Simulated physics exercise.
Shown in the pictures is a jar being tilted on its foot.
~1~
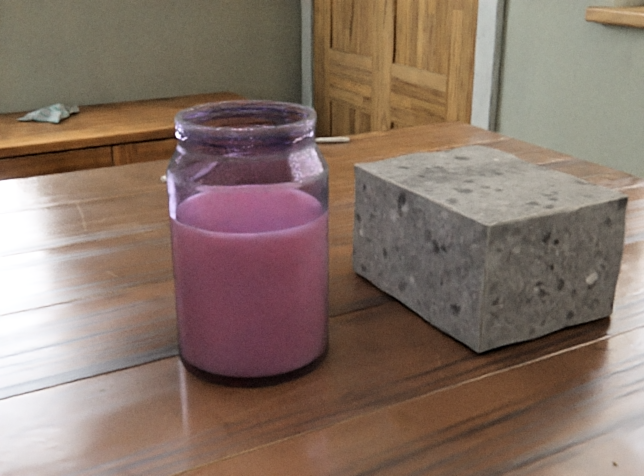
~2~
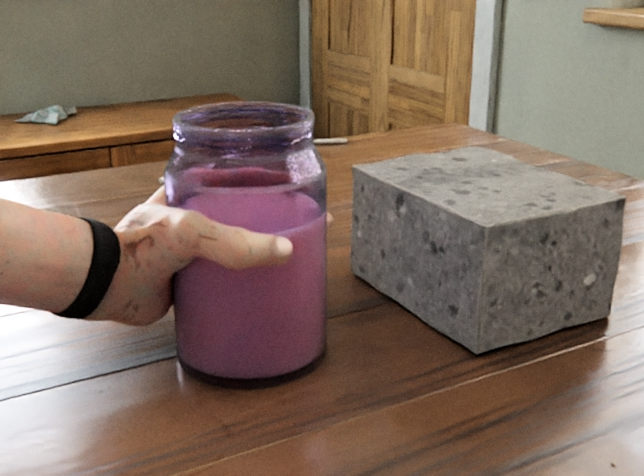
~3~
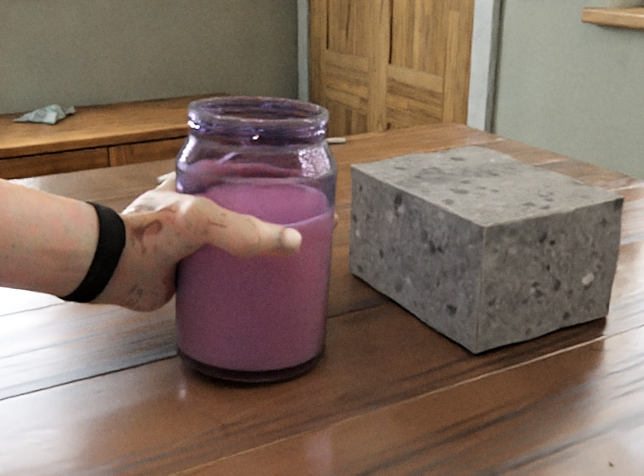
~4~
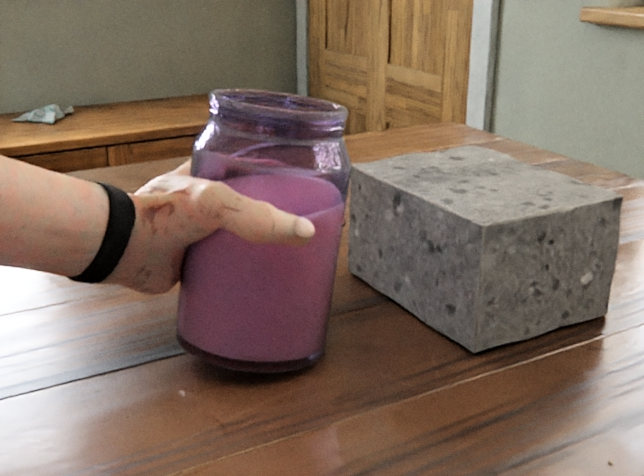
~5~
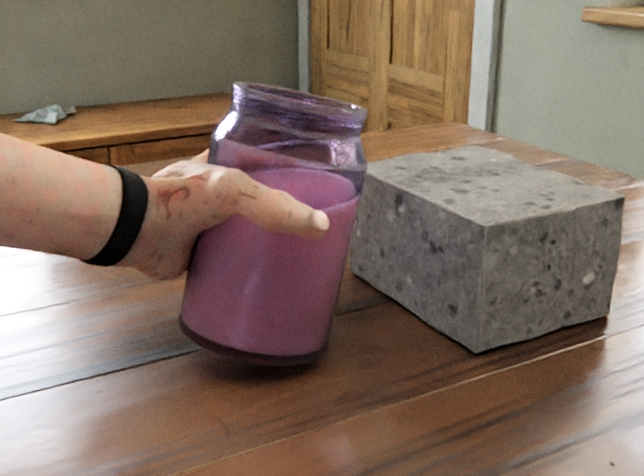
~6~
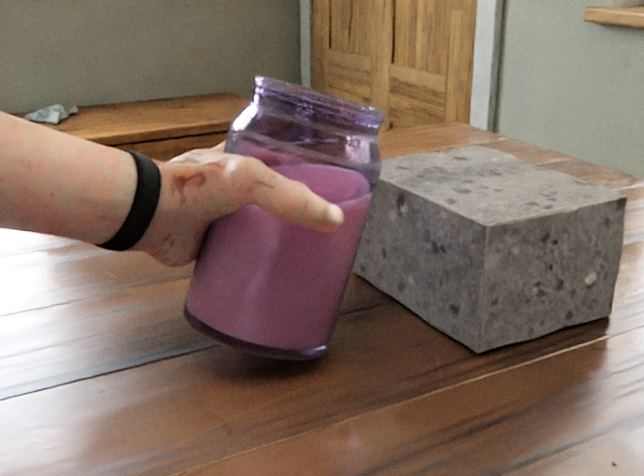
A purple-tinted glass jar, about two thirds full of pinkish-purple liquid, stands left of centre on a glossy brown wooden table, seen from slightly above in a room with grey-green walls. A speckled grey block sits to its right, with wooden doors behind. A hand with a black wristband enters from the left, grips the jar and tilts it moderately rightward, while the camera stays essentially still.
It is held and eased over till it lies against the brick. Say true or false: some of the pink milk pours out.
False.
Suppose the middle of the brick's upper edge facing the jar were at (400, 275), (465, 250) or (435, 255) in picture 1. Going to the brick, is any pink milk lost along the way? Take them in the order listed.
Taking each in turn: Some escapes, some escapes, some escapes.
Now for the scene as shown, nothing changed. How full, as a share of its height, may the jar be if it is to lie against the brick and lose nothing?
My estimate is roughly 80 percent.
Next, the jar leans by about 25°; its rim is dry.
After that, the jar leans by about 35°; its rim is dry.
Finally, the jar leans by about 40°, against the brick; its rim is dry.
